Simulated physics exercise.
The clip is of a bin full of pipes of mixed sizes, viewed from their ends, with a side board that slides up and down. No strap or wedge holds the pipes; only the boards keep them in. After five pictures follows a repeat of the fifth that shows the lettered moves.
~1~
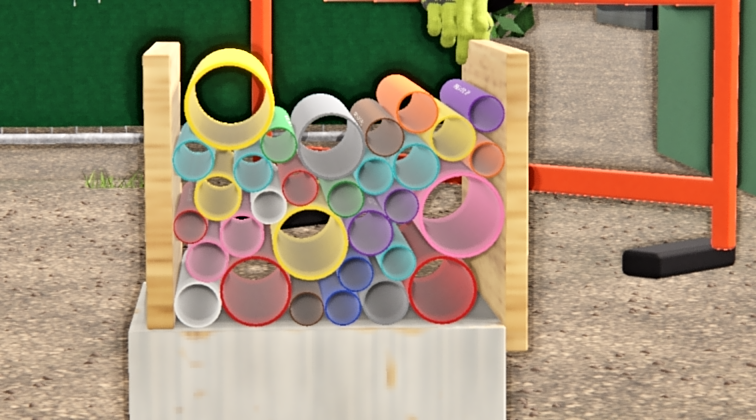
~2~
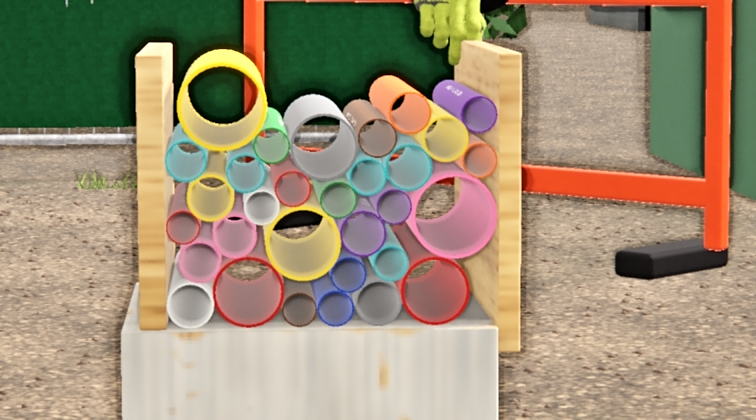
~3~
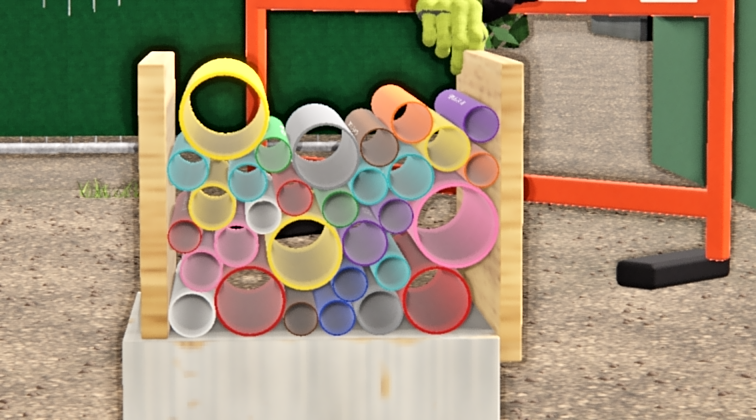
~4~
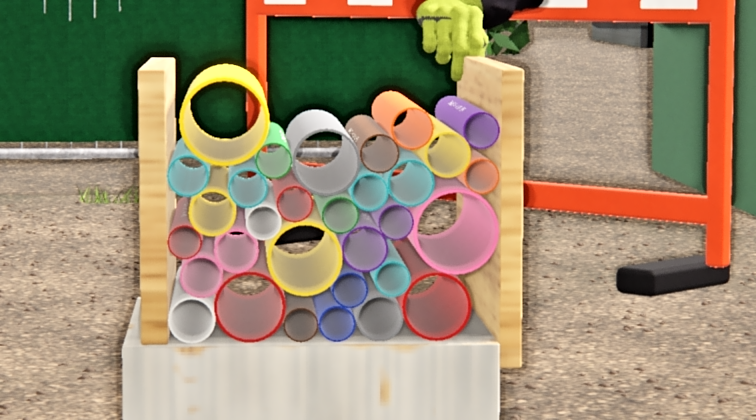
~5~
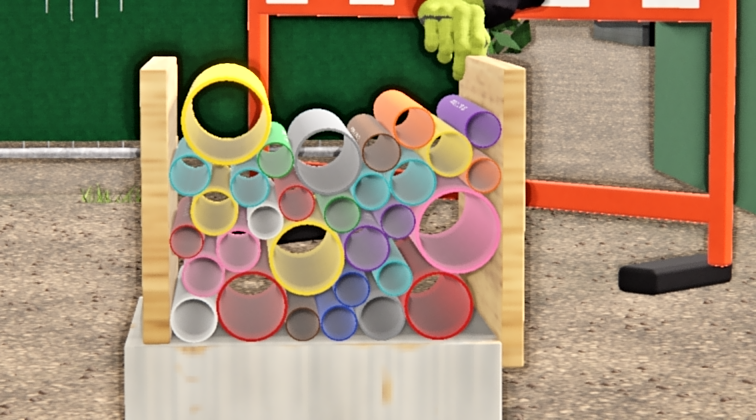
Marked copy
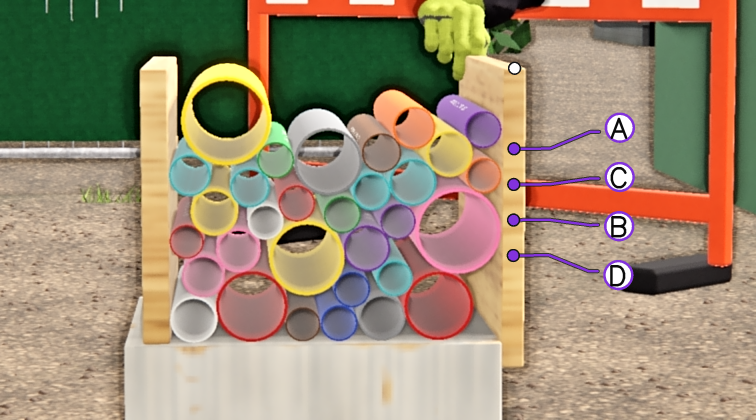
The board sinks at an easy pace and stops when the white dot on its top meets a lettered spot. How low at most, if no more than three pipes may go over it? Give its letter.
Stop at C.
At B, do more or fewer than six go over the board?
It loses fewer than six.
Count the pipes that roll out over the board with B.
With B, four.
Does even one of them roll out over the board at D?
Yes.
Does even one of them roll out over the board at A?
No, at A.
On the marked copy, A at (514, 148); B at (514, 220); C at (514, 184); D at (513, 256); the white dot at (515, 68).
Taking C. A third of the way, top of the board (501, 127).
Two thirds of the way, top of the board (501, 184).
When it is over, top of the board (501, 184), one out over the board.
As for the rest, A none out over the board; B four out over the board; D four out over the board.
